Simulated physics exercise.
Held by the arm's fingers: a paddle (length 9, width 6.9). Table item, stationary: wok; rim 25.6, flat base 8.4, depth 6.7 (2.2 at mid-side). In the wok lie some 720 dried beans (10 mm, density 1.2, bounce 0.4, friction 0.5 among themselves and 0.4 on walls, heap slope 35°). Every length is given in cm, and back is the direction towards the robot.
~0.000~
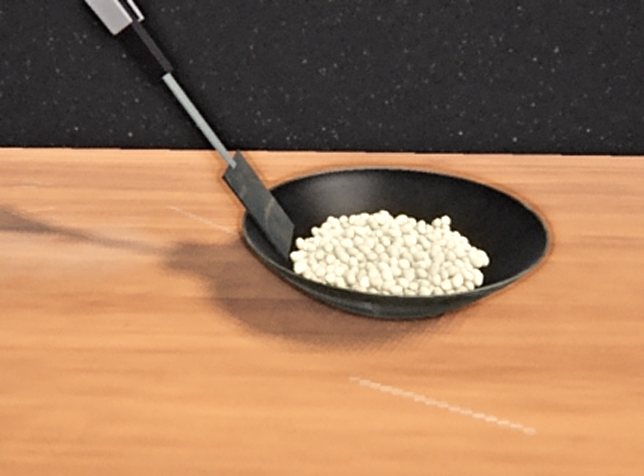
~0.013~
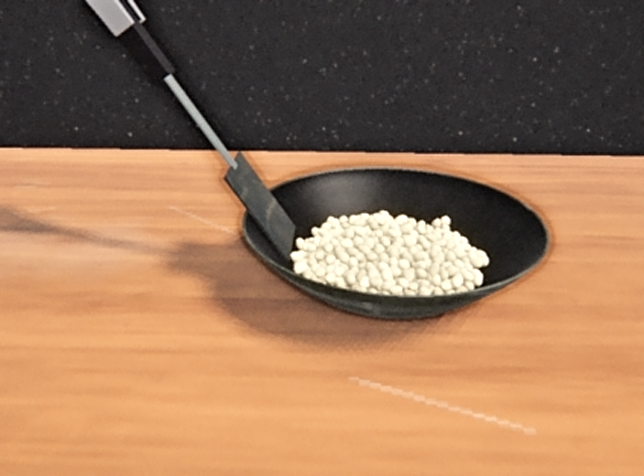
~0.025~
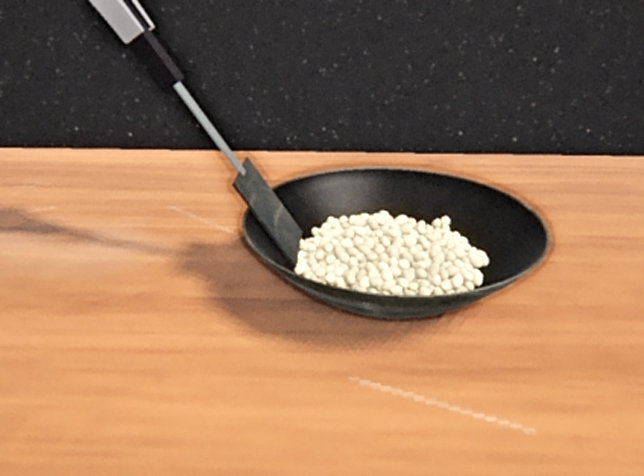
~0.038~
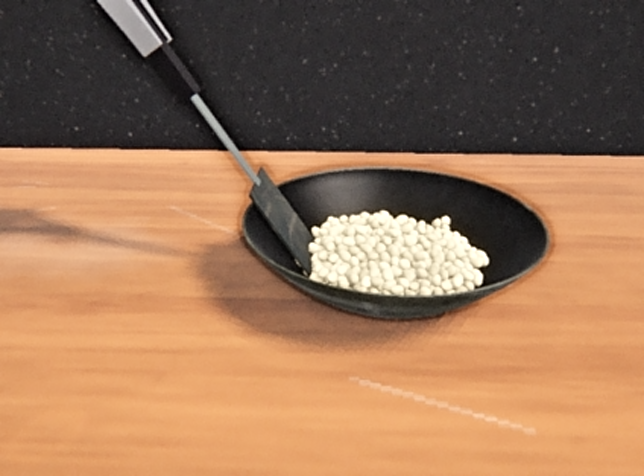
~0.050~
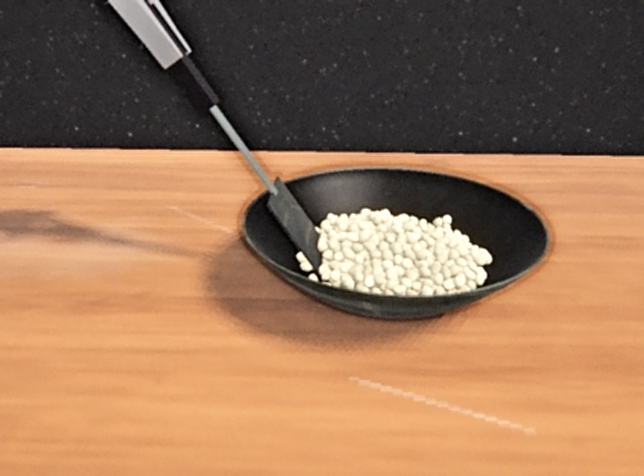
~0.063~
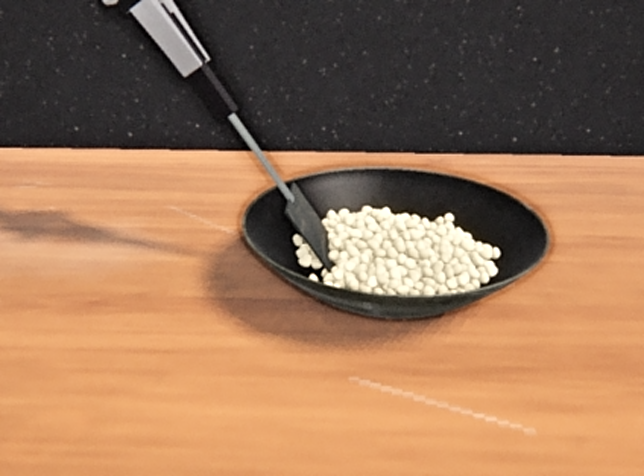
A dark paddle slides right into the pile of pale beans, shifting them slightly.
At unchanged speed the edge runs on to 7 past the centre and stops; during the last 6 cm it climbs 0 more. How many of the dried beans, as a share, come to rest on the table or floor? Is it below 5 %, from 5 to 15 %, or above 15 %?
Above 15 %.
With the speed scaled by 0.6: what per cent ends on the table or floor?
Around 20 percent would finish on the table or floor.
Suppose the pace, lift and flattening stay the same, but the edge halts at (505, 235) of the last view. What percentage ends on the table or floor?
Estimate: Approx. 50 %.
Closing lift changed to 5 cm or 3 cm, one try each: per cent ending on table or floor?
I'd say close to 30 percent for the first and close to 35 percent for the second.
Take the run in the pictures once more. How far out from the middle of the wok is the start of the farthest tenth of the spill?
Roughly 35 cm.
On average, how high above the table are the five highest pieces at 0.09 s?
6 cm.
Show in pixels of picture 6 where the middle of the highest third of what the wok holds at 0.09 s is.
(422, 240).
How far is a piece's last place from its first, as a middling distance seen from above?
Near 11 cm, measured level.
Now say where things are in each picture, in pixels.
Paddle top edge at (230, 162), sloping 57°; upper third of the load around (386, 251), from x 300 to 485, top at y 215; 723 in the wok, in the first frame.
Paddle top edge at (232, 164), sloping 57°; upper third of the load around (386, 251), from x 300 to 485, top at y 215, in the second frame.
Paddle top edge at (240, 170), sloping 57°; upper third of the load around (386, 251), from x 300 to 485, top at y 215, in the third frame.
Paddle top edge at (255, 180), sloping 57°; upper third of the load around (387, 250), from x 300 to 485, top at y 215, in the fourth frame.
Paddle top edge at (273, 190), sloping 57°; upper third of the load around (388, 247), from x 305 to 485, top at y 215, in the fifth frame.
Paddle top edge at (289, 197), sloping 57°; upper third of the load around (393, 245), from x 300 to 495, top at y 210; 723 in the wok, in the sixth frame.
After 0.09 s, sloping 57°, highest piece 6 above the table; 723 in the wok.
After 0.12 s, sloping 57°, highest piece 8 above the table; 723 in the wok.
After 0.34 s, sloping 57°, highest piece 10 above the table; 441 in the wok, 87 on the table or floor, 195 on the blade or in flight.
After 1.39 s, sloping 57°, highest piece 7 above the table; 438 in the wok, 285 on the table or floor.
At rest, 438 in the wok, 285 on the table or floor. That is 39 % on the table or floor.
